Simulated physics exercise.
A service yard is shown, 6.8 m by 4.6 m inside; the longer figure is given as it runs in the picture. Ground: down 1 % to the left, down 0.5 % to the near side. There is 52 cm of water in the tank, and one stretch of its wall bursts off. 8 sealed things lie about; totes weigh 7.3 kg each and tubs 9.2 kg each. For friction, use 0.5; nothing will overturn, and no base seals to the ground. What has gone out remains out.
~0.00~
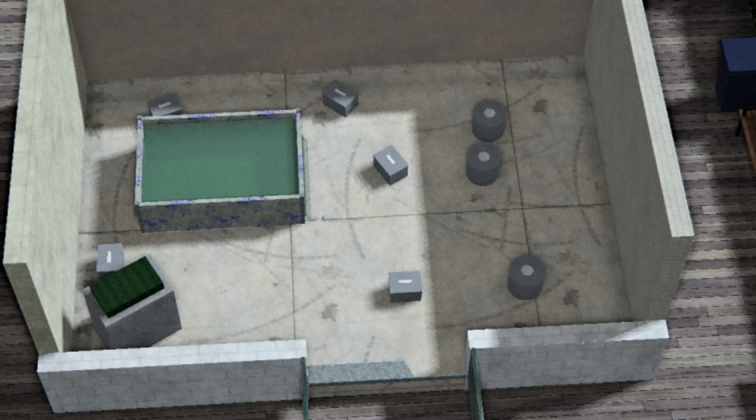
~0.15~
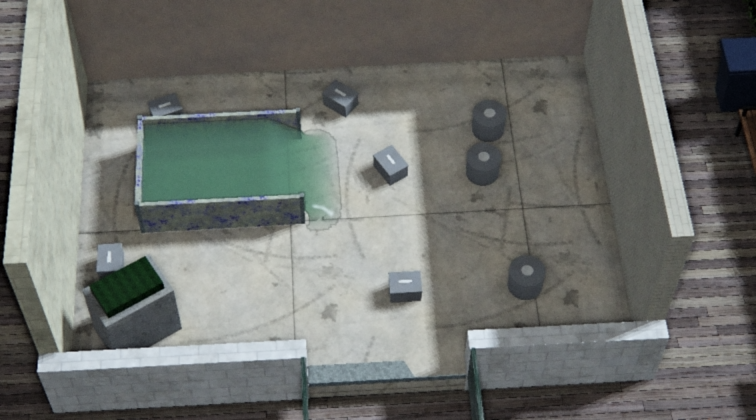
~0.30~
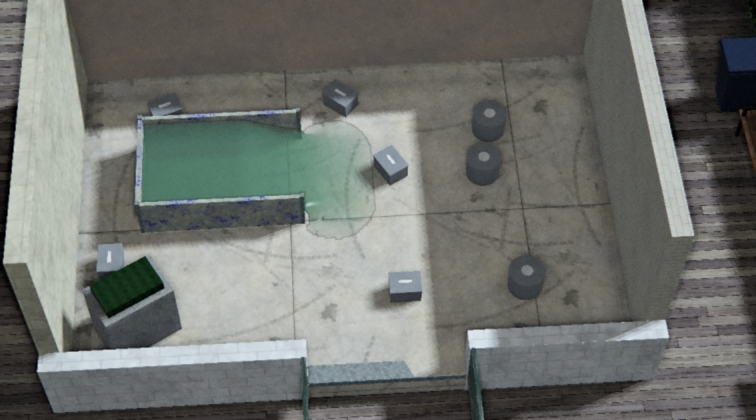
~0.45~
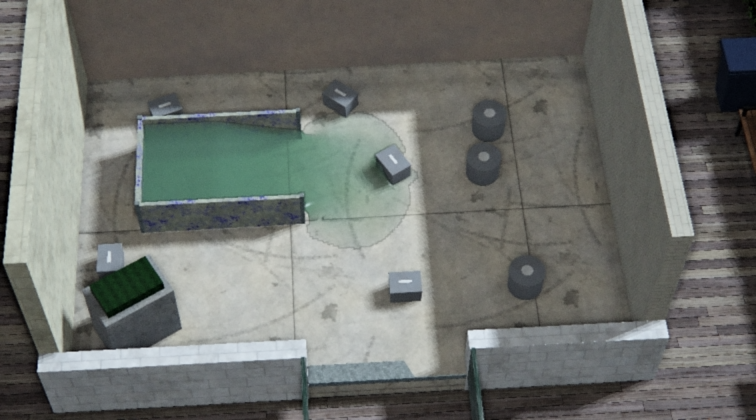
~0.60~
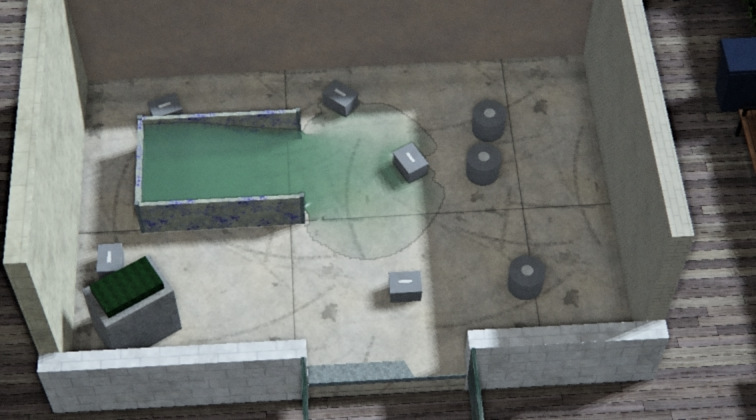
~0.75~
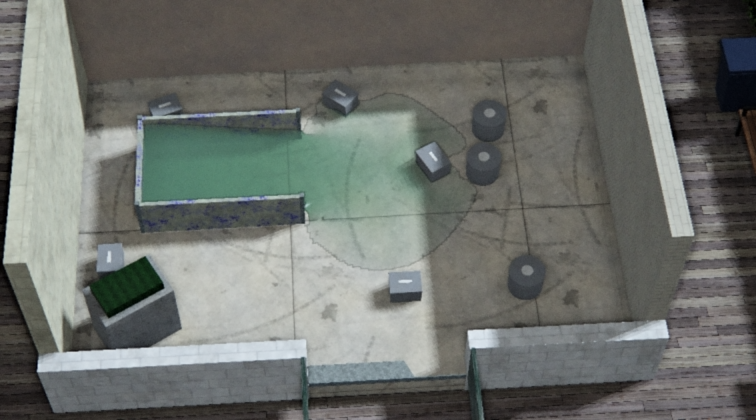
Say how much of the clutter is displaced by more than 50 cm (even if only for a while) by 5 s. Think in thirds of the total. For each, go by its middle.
The fraction sits in the middle, a third or more yet beneath two thirds.
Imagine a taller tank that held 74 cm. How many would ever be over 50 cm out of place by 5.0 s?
I count 5 of them in that case.
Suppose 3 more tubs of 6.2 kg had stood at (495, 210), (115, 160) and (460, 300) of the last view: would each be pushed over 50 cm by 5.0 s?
One after another they come out above it, inside the limit, above it.
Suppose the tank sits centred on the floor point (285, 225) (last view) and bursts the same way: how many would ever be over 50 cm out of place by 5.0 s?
4.
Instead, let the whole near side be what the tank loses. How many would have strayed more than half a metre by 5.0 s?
Result: 2.
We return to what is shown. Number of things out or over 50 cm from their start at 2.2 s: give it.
3.
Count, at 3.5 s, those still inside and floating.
Then: 4.
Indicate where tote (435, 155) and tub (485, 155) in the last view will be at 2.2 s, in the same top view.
They end up about (578, 129) and (592, 164) in the last view.
After 1.1 s 1 of 8 are over 50 cm from their spots; 0 afloat.
After 2.2 s 3 of 8 are over 50 cm from their spots; 0 afloat.
After 3.5 s 4 of 8 are over 50 cm from their spots; 4 afloat.
After 5.0 s 3 of 8 are over 50 cm from their spots, and 4 have been at some point; 4 afloat.
